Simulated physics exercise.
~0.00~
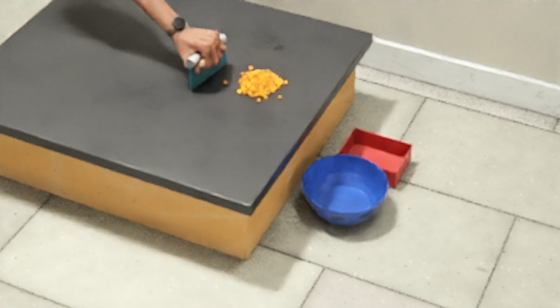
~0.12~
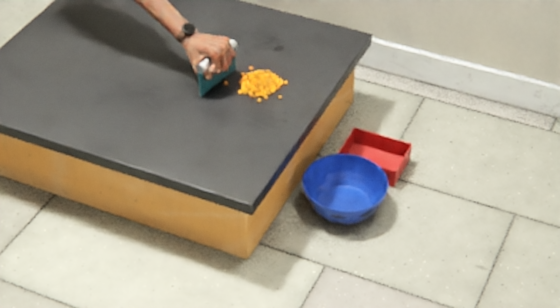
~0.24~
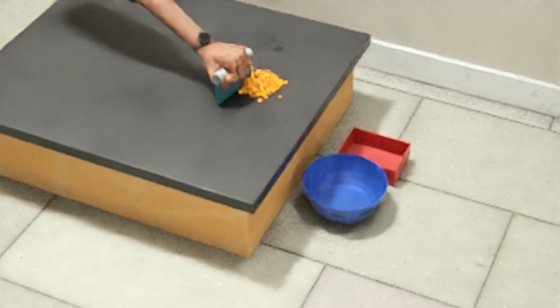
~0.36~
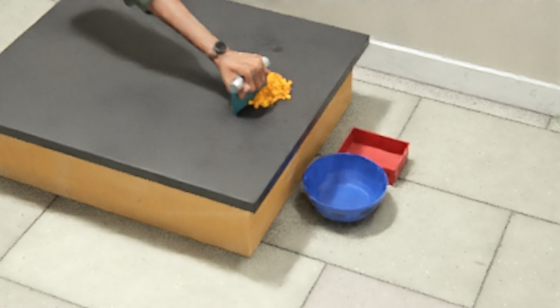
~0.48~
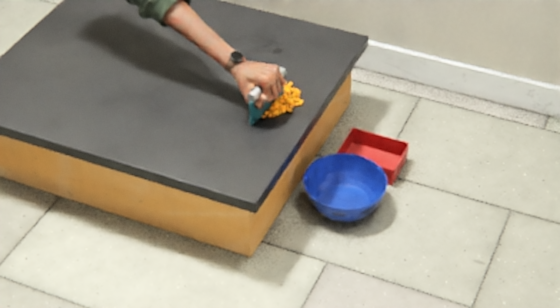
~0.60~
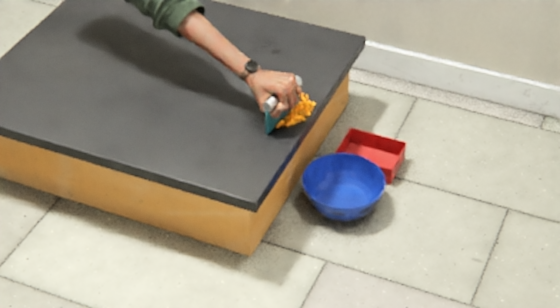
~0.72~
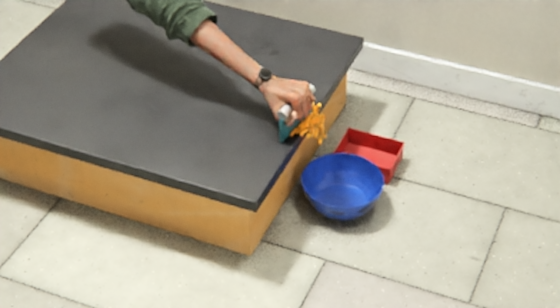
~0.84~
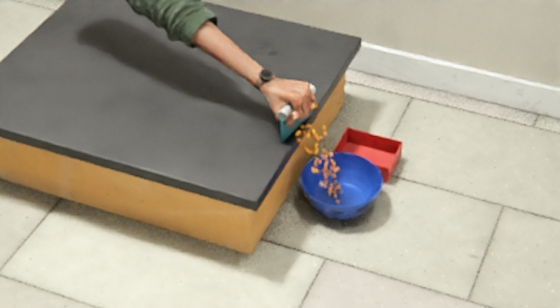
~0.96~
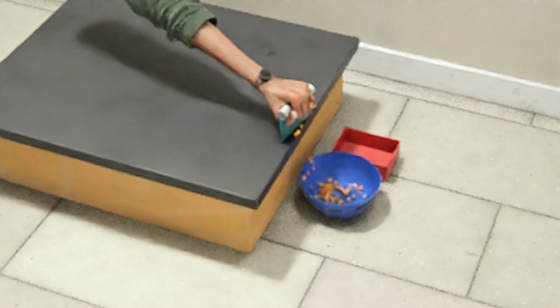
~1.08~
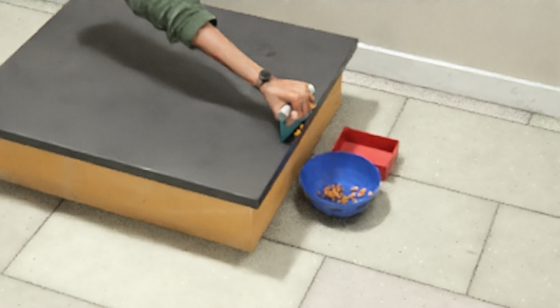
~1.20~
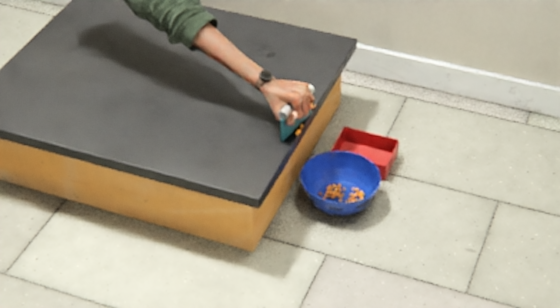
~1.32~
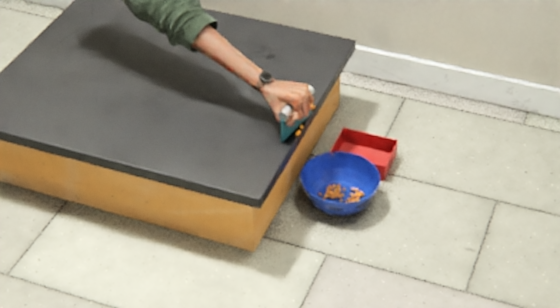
In this clip, a hand holding a scraper pushes a pile of small orange-yellow pieces rightward across a dark tabletop and stops at the edge, where some spill into a blue bowl below, leaving others beside the blade and the neighbouring red tin empty.
